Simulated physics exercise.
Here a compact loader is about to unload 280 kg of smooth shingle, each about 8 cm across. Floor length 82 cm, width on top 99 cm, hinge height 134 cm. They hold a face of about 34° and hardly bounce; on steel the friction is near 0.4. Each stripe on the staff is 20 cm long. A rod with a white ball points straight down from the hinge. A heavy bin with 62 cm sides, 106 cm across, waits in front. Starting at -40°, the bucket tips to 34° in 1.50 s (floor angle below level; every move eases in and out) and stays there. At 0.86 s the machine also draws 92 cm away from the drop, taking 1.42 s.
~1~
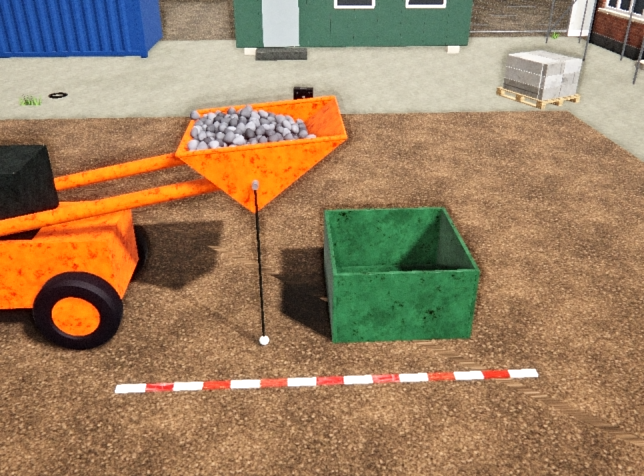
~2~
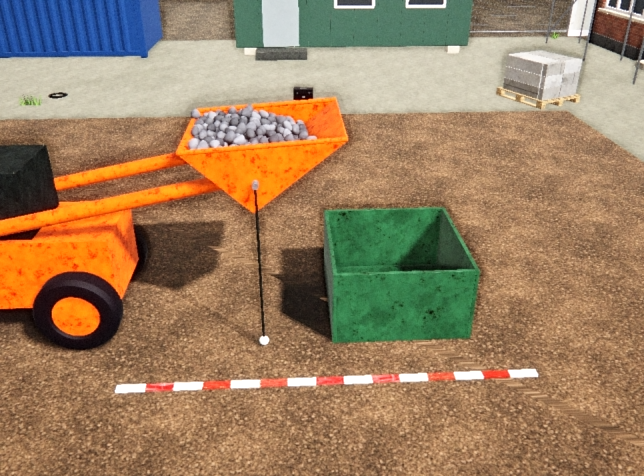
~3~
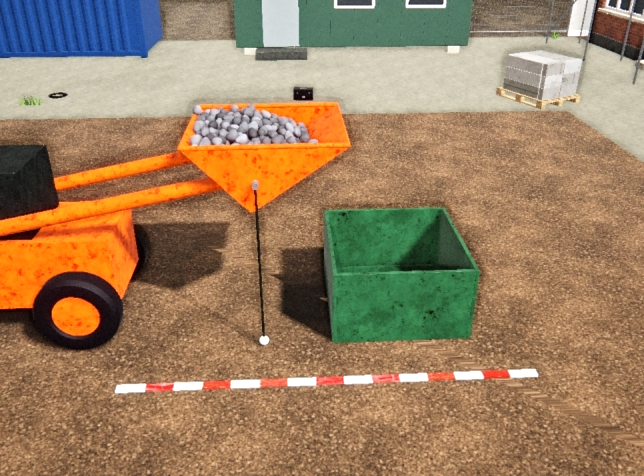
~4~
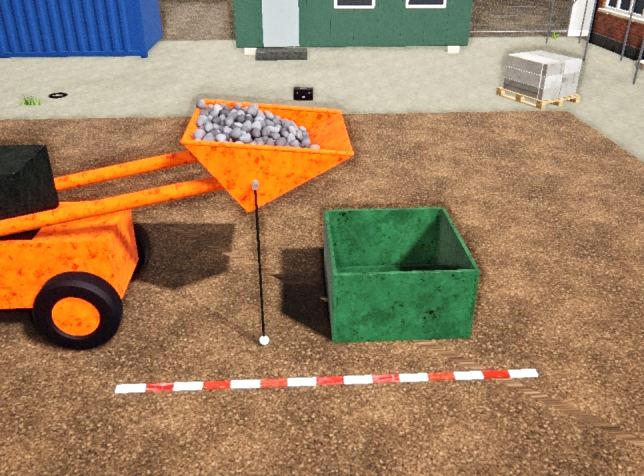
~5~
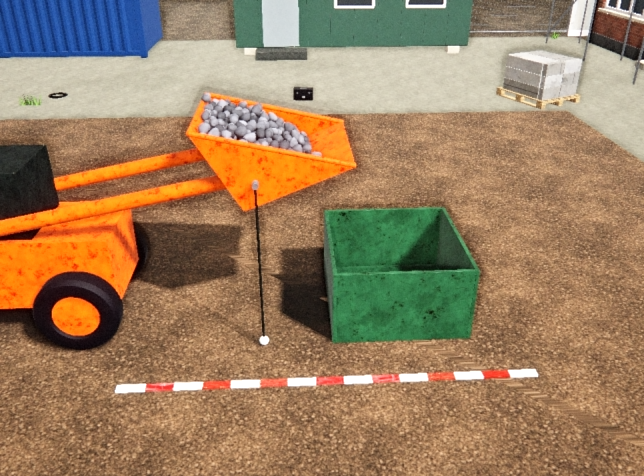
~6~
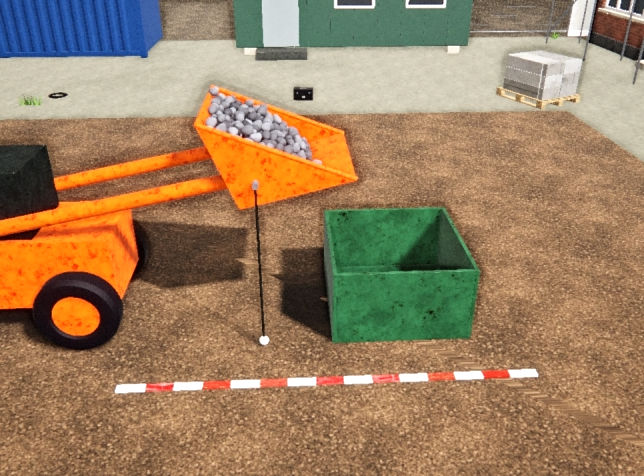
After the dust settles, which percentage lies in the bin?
Close to 20 in a hundred.
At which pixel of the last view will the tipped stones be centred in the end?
Around (305, 296).
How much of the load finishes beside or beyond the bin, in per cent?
Some 5 per cent of the load.
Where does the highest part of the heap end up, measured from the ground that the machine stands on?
Some 26 cm above that level.
A little later the floor is at 22°; 98 % in the bucket, 1 % short of the bin; the foremost stones are at (332, 201).
Then the floor is at 34°; 19 % in the bucket, 62 % short of the bin, 18 % in the bin, 1 % beside or beyond the bin; the foremost stones are at (400, 282).
Later still the floor is at 34°; 0 % in the bucket, 79 % short of the bin, 18 % in the bin, 3 % beside or beyond the bin; the foremost stones are at (445, 280).
In the end the floor is at 34°; 0 % in the bucket, 79 % short of the bin, 18 % in the bin, 3 % beside or beyond the bin; the foremost stones are at (450, 280).
